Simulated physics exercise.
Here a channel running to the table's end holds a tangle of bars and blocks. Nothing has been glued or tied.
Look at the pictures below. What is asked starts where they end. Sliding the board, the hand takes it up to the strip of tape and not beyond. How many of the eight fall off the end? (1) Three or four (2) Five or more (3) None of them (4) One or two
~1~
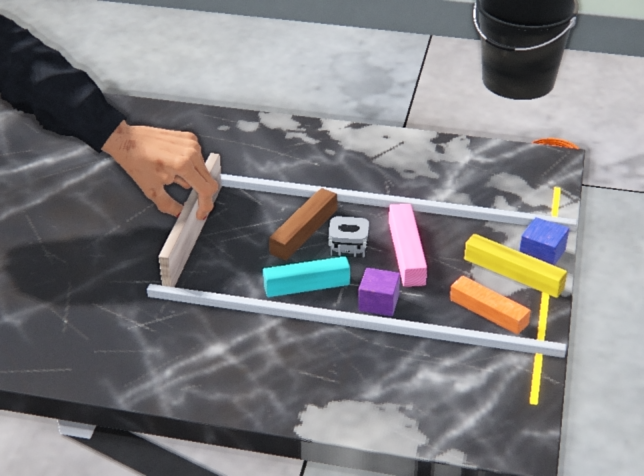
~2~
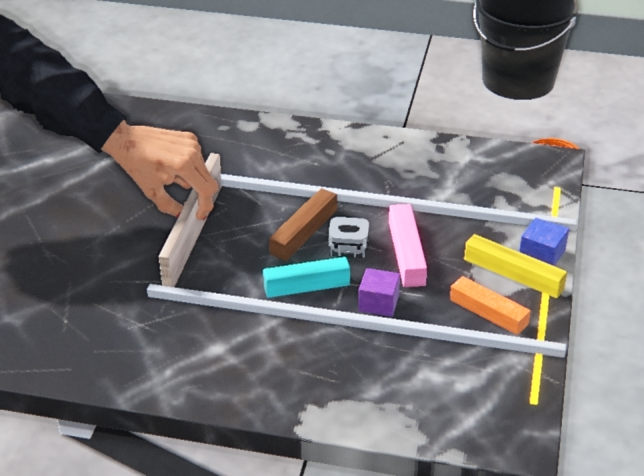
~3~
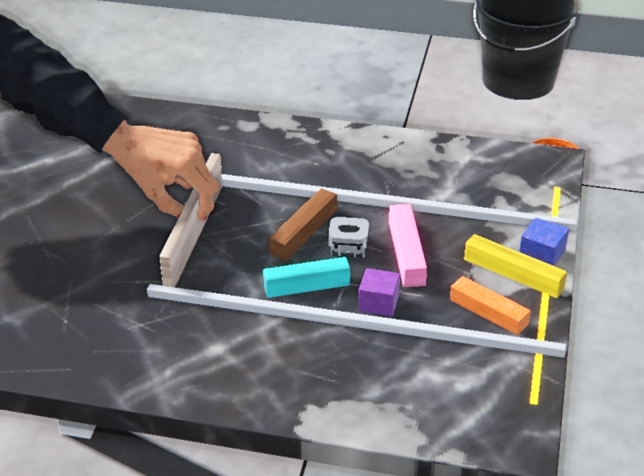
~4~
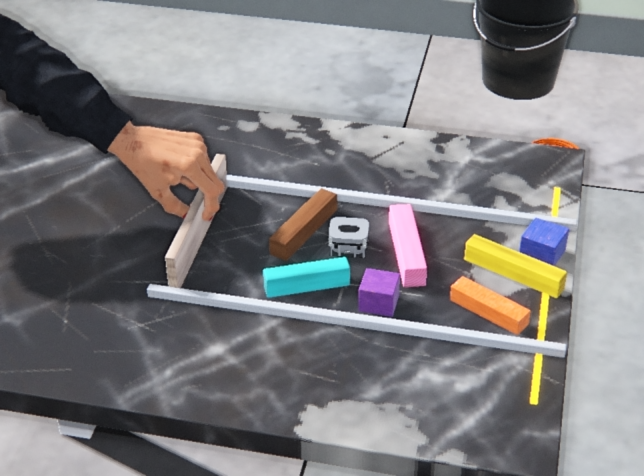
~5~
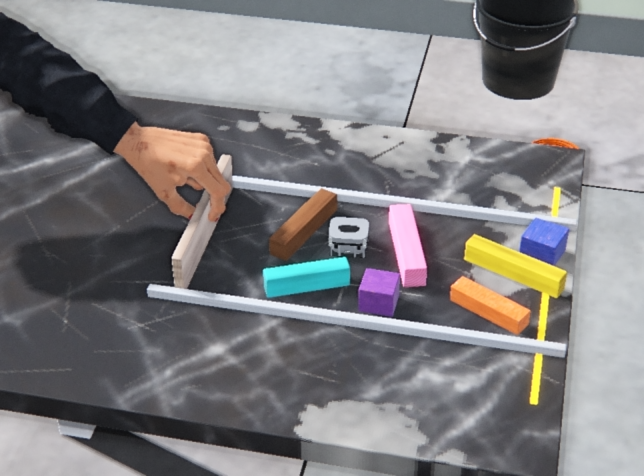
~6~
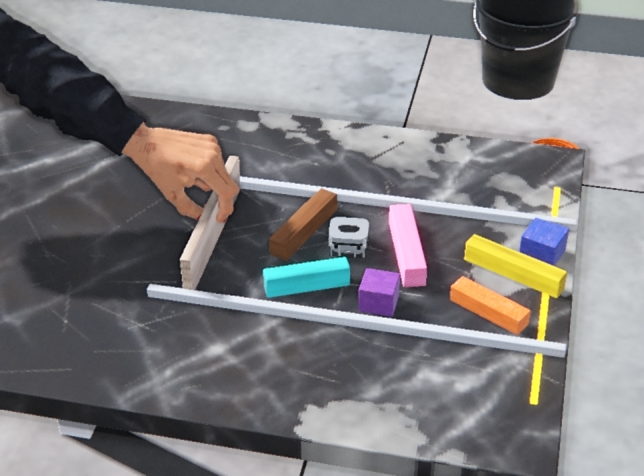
2, five or more.
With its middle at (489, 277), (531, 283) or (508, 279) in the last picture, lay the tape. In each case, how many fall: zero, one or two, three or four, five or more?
Taken in the order given: One to two, either three or four, three to four.
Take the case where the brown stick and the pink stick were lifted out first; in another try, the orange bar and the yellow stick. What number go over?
First 4, second 4.
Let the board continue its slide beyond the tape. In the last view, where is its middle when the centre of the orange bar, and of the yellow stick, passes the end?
Approx. (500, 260) / approx. (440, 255) for the other.
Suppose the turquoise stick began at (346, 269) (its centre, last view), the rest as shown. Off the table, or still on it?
Placed there, it goes off the edge.
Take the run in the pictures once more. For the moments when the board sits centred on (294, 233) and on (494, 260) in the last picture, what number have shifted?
I count 2 first and 8 after.
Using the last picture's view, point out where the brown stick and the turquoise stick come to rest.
In the last picture they sit at about (560, 257) and about (572, 299).
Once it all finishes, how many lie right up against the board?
The count comes out at 2.
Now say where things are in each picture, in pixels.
In the first picture, blue block (544, 243); yellow stick (515, 266); orange bar (490, 305); board (192, 219); tape (547, 285).
In the second picture, yellow stick (515, 266); purple block (379, 292).
In the third picture, orange bar (490, 305); pink stick (407, 245).
In the fourth picture, blue block (544, 243); brown stick (304, 224).
In the fifth picture, yellow stick (515, 266); board (205, 221).
In the sixth picture, blue block (544, 243); yellow stick (515, 266); orange bar (490, 305); board (212, 222); tape (547, 285).
Soon after, none off yet; blue block at rest near (544, 243); yellow stick at rest near (515, 266); orange bar at rest near (490, 305).
In the end, the number that fall off is five or more; gone, grey case, purple block, pink stick, orange bar, yellow stick and blue block.
